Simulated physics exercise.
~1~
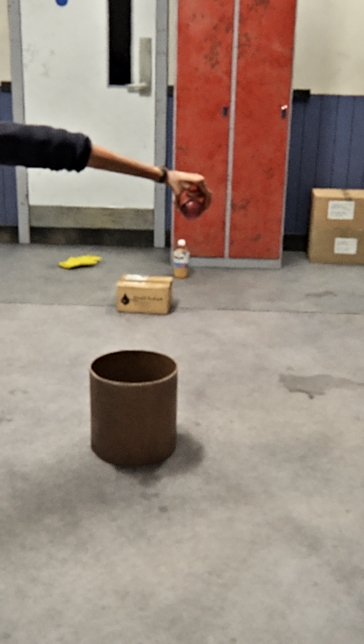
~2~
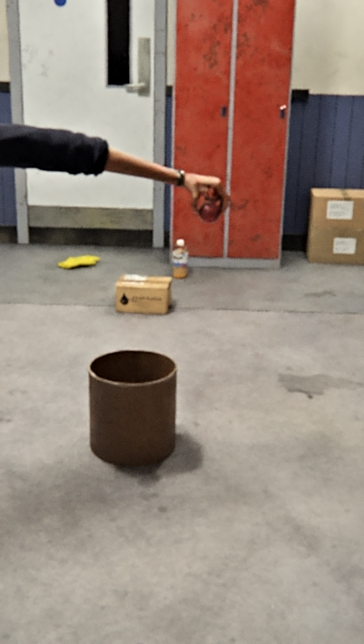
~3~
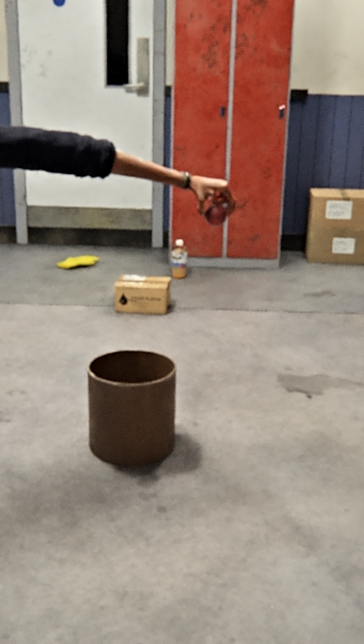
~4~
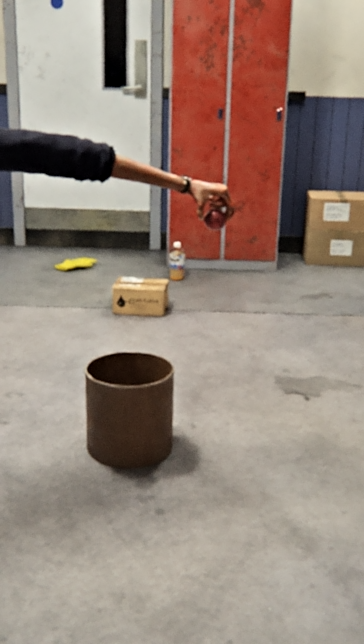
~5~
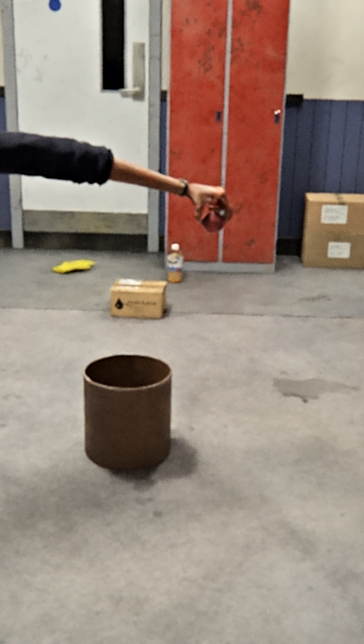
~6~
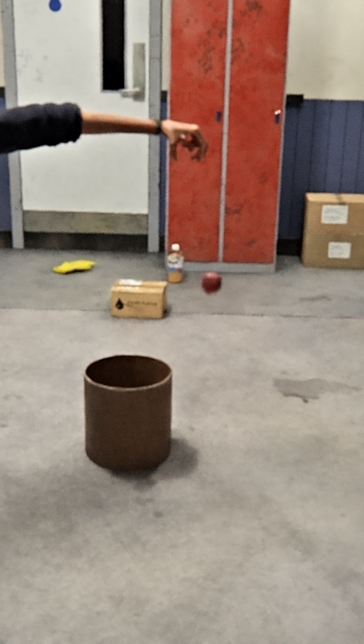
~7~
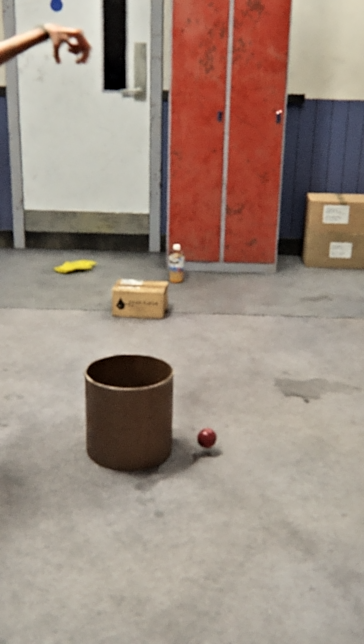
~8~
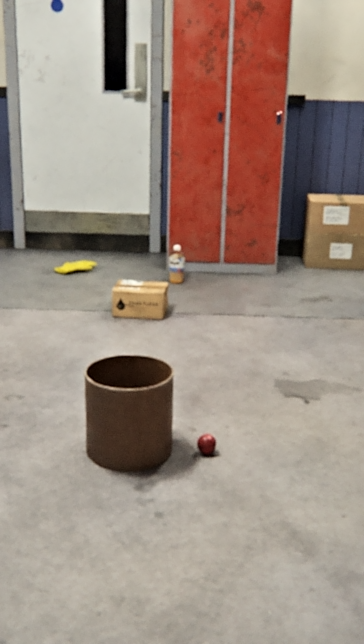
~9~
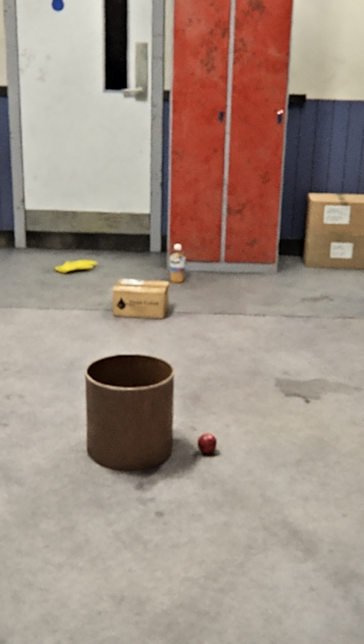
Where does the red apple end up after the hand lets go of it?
The apple misses the open container and comes to rest on the floor beside it, just to the right.
